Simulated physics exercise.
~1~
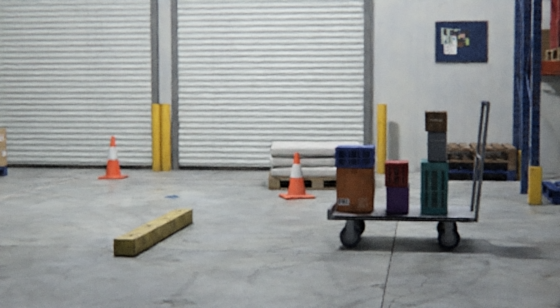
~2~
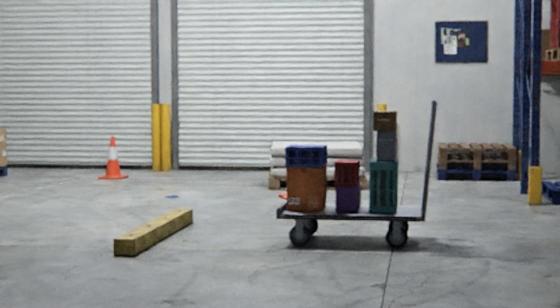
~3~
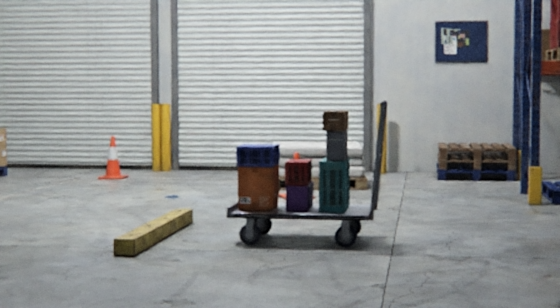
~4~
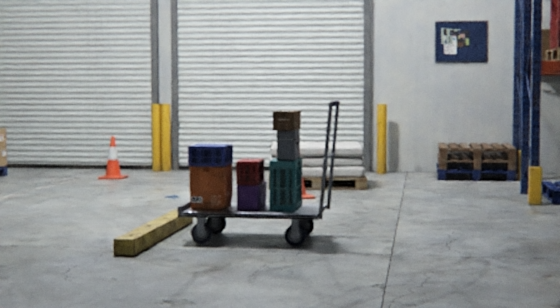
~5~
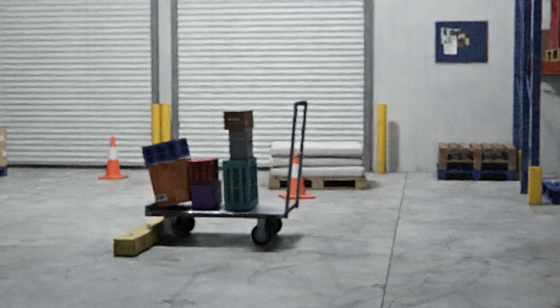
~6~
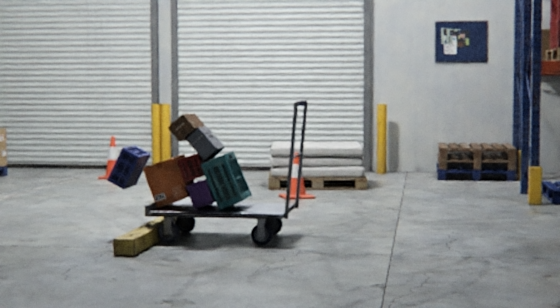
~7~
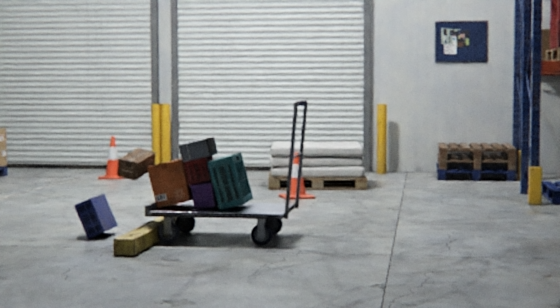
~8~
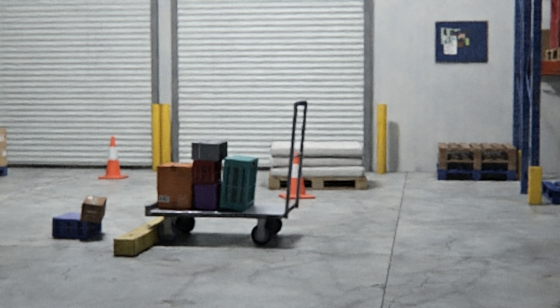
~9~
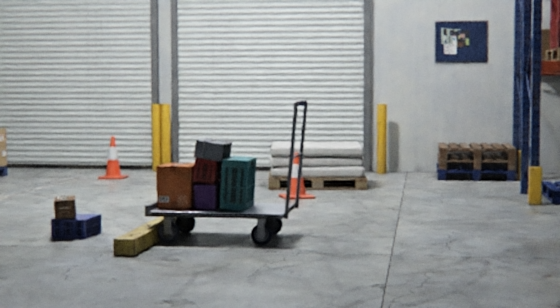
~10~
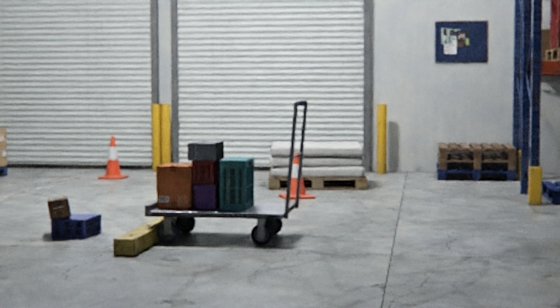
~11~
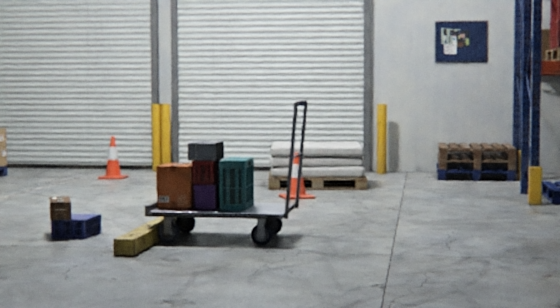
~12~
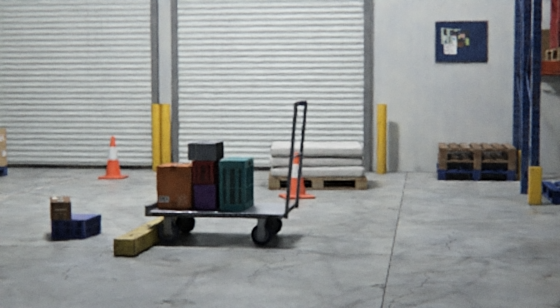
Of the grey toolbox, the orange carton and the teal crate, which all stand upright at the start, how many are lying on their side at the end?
One of the three is lying on its side at the end, and it is the grey toolbox.
